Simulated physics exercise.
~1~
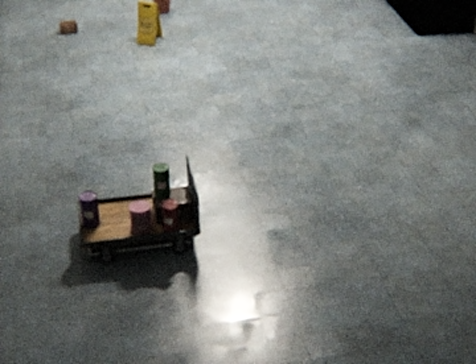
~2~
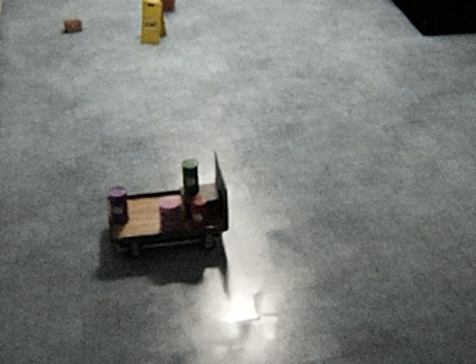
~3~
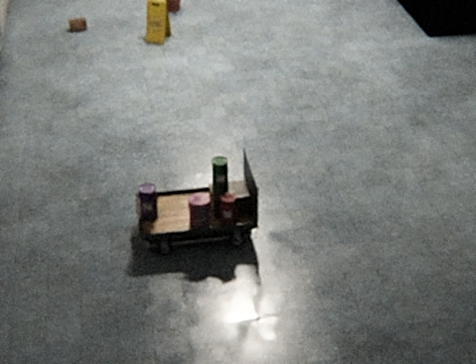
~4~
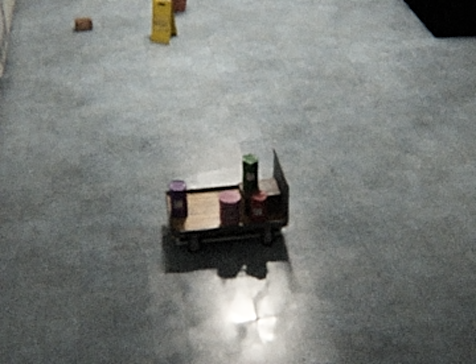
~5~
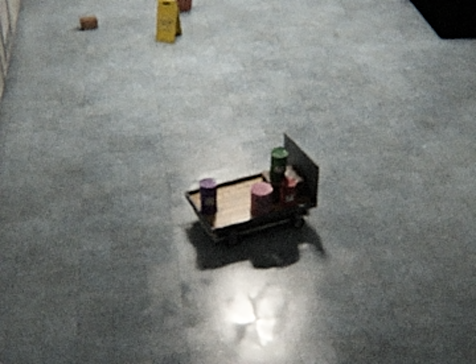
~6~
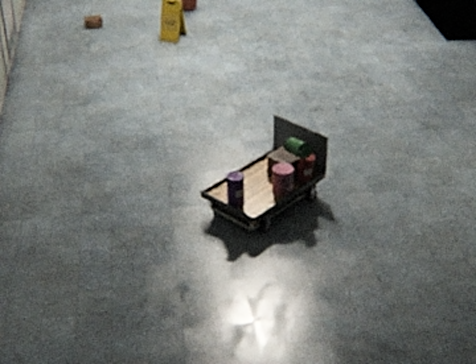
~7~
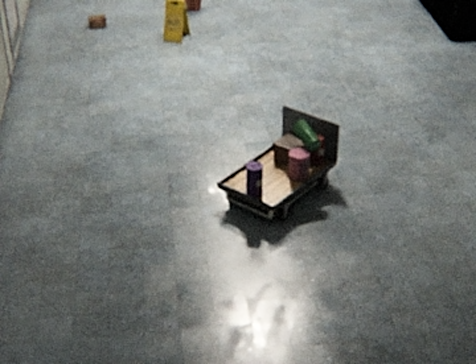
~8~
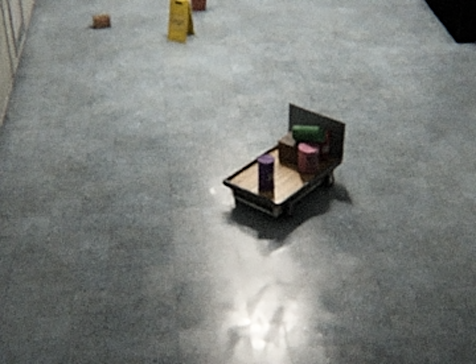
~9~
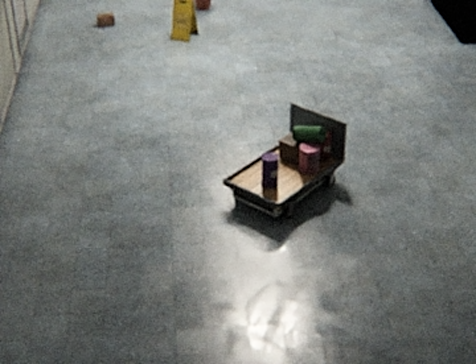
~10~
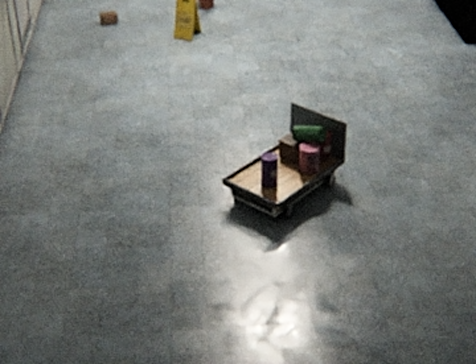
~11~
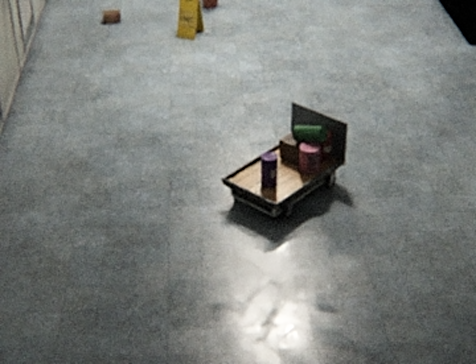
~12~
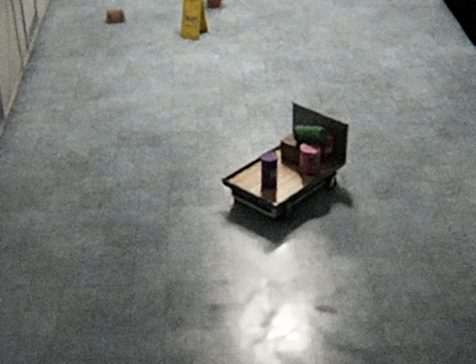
Small flatbed cart carrying canisters rolls right, curves away and stops, its green canister toppling onto its side but staying aboard.
